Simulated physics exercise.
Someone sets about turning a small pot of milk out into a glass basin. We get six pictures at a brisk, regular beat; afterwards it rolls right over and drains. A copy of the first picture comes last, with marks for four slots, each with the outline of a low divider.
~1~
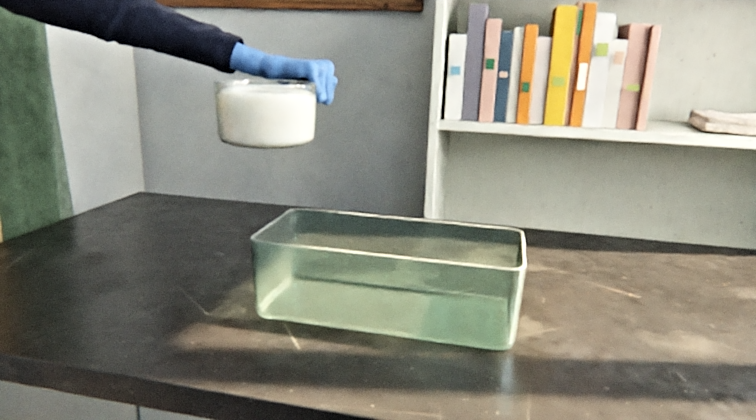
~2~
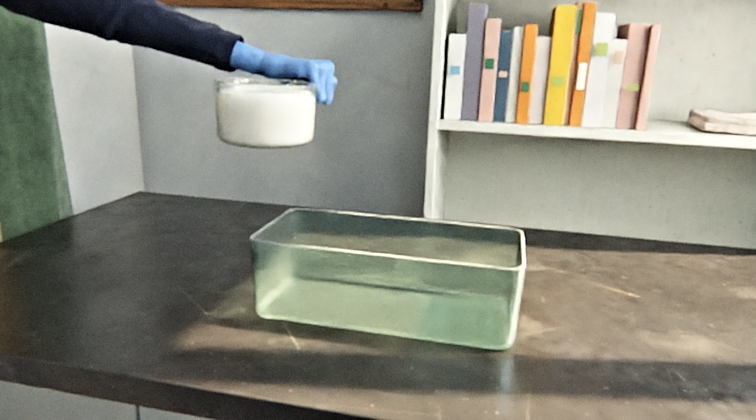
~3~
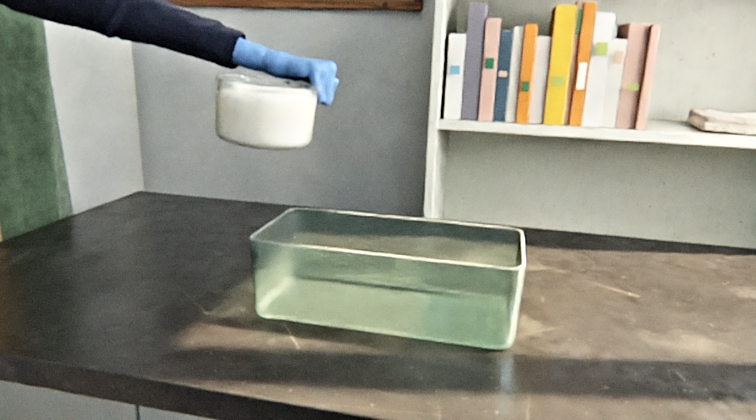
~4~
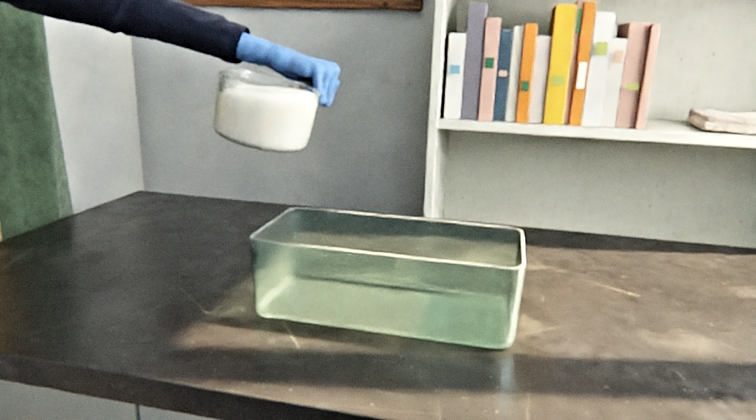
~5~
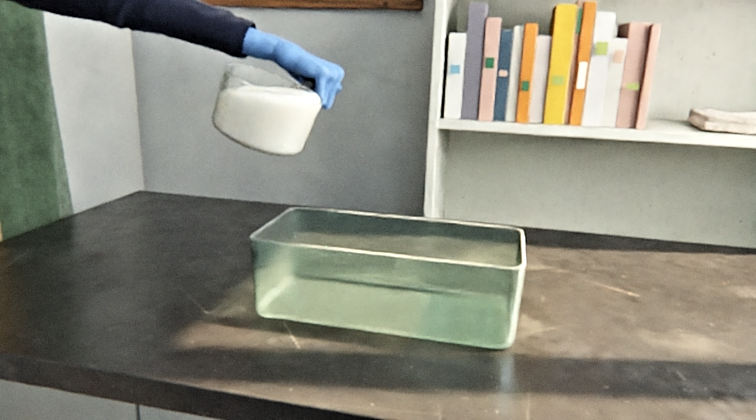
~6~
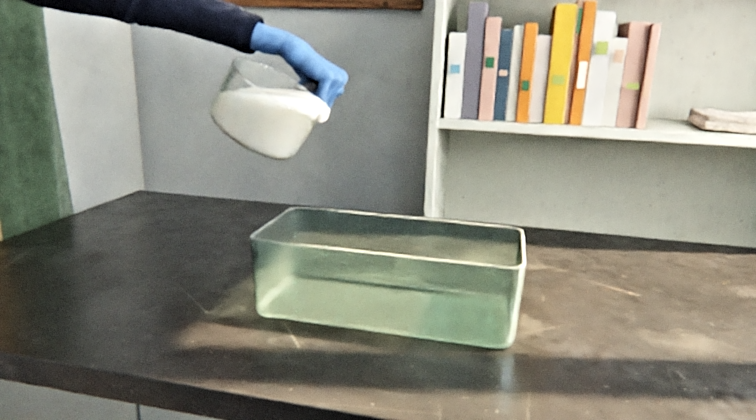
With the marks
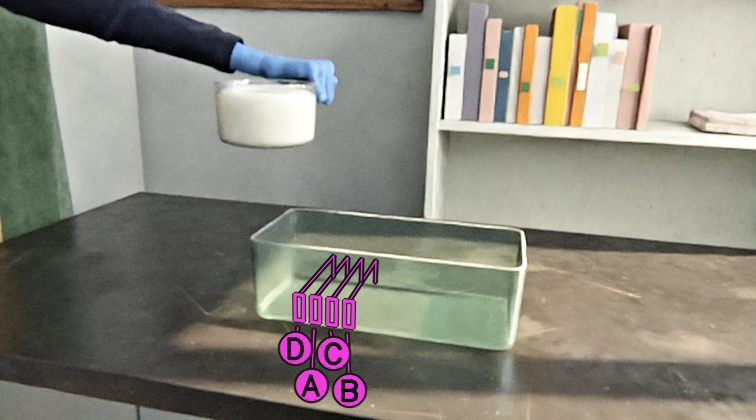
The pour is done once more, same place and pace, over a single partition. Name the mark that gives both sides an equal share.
B beats the others.
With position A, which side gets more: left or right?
More ends on the right.
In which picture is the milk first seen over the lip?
In picture 5.
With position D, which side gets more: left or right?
More ends on the right.
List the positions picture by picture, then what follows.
The first frame shows upright, lip at (311, 84); basin from (257, 313) to (514, 348); nothing has left yet.
The second frame shows upright, lip at (311, 85); nothing has left yet.
The third frame shows tipped about 6°, lip at (313, 89); nothing has left yet.
The fourth frame shows tipped about 13°, lip at (315, 95); nothing has left yet.
The fifth frame shows tipped about 21°, lip at (317, 103); milk is over the lip, down to (317, 103).
The sixth frame shows tipped about 32°, lip at (318, 113); milk is over the lip, down to (321, 119).
In magenta, A at (314, 329); B at (347, 333); C at (330, 331); D at (297, 326).
With A, about 10 % ends left of the wall and 89 % right of it.
With B, about 48 % ends left of the wall and 51 % right of it.
With C, about 23 % ends left of the wall and 76 % right of it.
With D, about 10 % ends left of the wall and 89 % right of it.
